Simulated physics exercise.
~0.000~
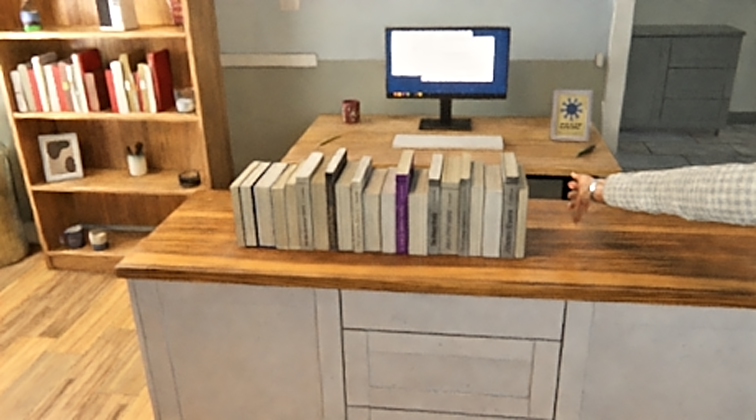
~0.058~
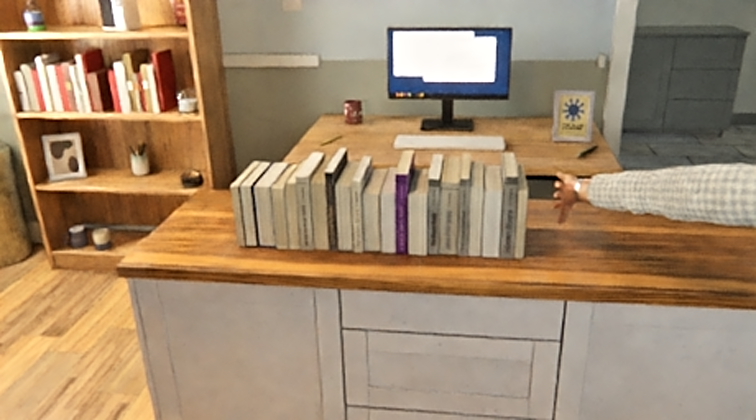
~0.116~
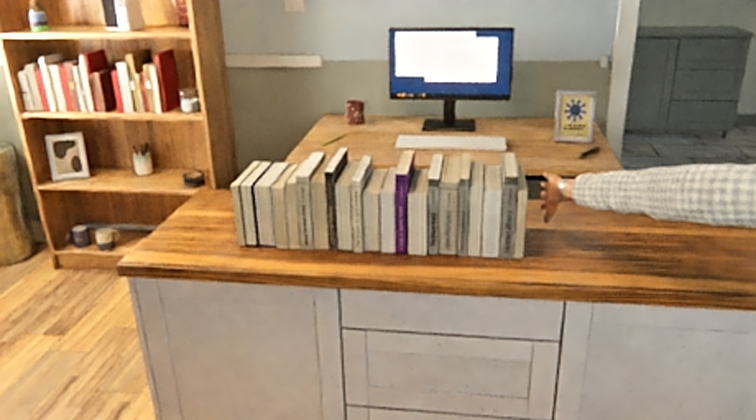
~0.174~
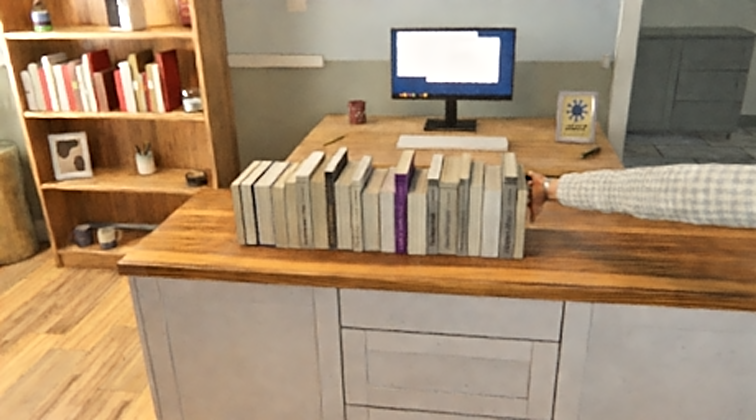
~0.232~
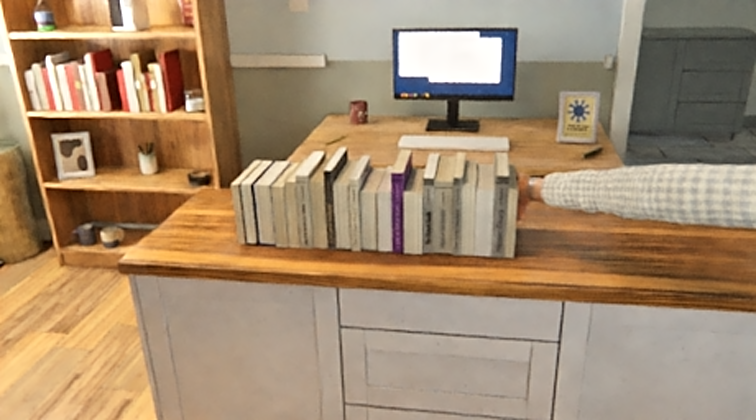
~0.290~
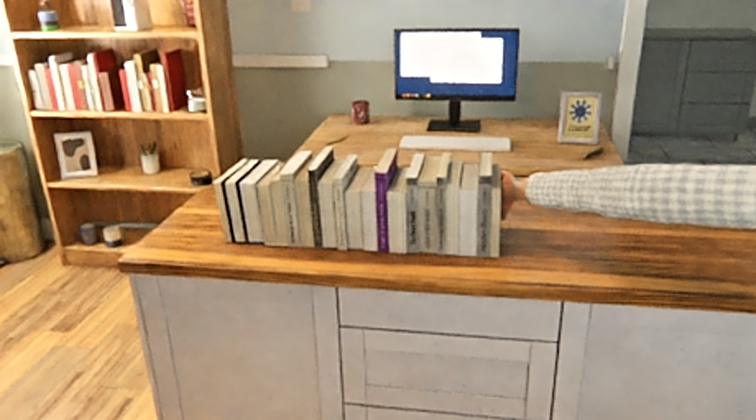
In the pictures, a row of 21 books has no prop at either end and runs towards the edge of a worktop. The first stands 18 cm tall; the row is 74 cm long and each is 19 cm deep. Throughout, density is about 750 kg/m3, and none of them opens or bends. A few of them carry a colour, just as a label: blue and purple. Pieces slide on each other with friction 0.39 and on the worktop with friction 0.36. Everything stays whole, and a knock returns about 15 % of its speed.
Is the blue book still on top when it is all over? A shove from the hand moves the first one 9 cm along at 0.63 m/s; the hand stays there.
Yes, looks like it hangs in there.
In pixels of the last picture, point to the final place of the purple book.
About (357, 199).
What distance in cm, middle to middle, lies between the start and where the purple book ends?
Moved: Purple 10.
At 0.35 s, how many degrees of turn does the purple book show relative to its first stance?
Roughly 5 degrees.
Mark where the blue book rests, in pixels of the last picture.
I'd put it somewhere near (201, 204).
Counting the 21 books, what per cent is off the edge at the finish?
Around 0 per cent, I'd say.
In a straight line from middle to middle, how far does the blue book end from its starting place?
Straight-line shift: Approx. 20 cm.
By 0.35 s, none of the 21 books off the edge, 21 disturbed; blue book tilted 10°; purple book tilted 6°.
By 0.42 s, none of the 21 books off the edge, 21 disturbed; blue book tilted 23°; purple book tilted 16°.
By 0.54 s, none of the 21 books off the edge, 21 disturbed; blue book tilted 38°; purple book tilted 22°.
When it is over (1.1 s), none of the 21 books off the edge, 21 disturbed; blue book tilted 56°; purple book tilted 22°. In pixels of the last frame, middles, blue book near (201, 204), purple book near (356, 199).
